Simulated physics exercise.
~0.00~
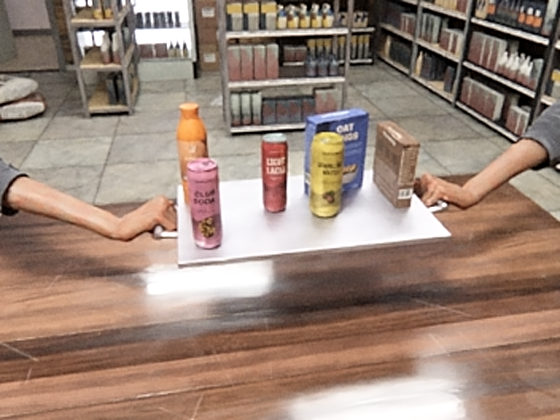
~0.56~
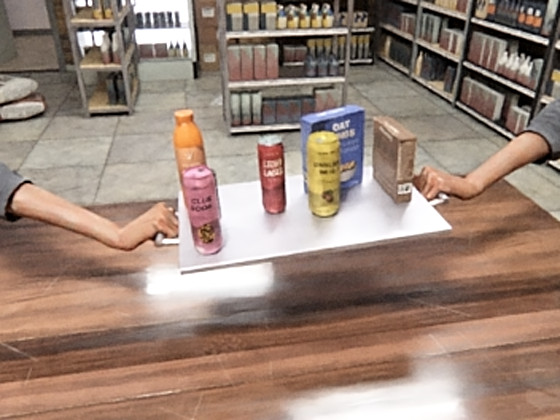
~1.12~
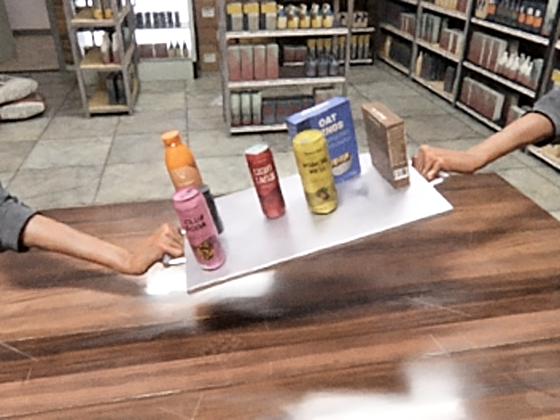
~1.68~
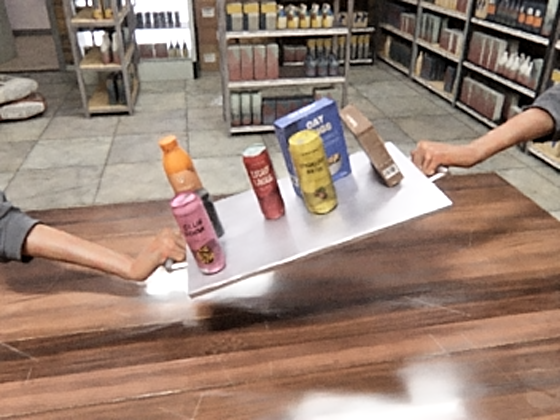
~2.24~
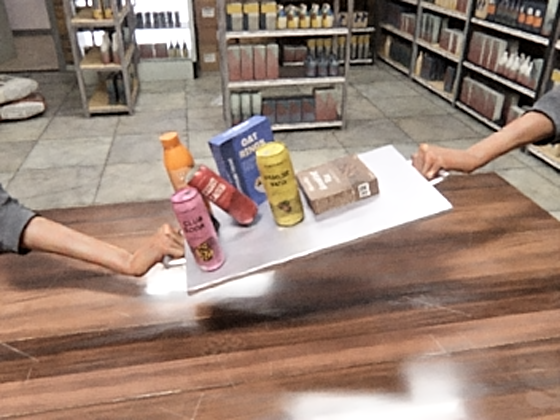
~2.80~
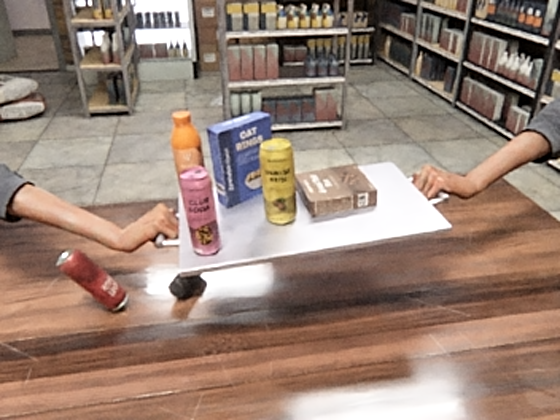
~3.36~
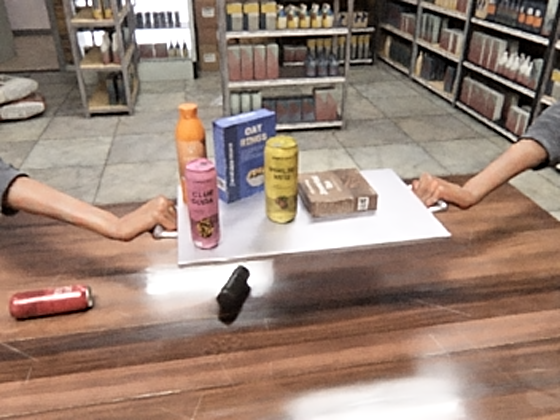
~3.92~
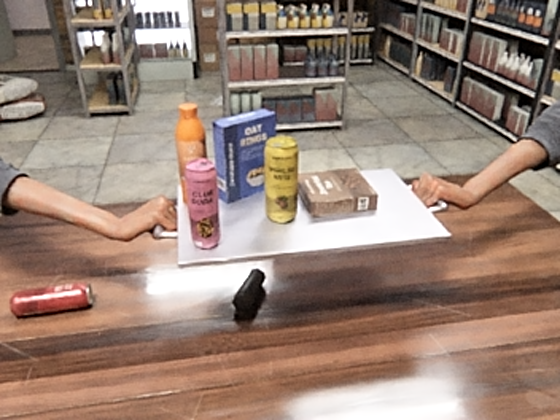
In this clip, two hands tilt a white tray of cans, packets and bottles down to the left, toppling the brown packet, then level it as the red can and black shaker fall onto the wooden table; the blue packet and yellow can slide left but finish upright.
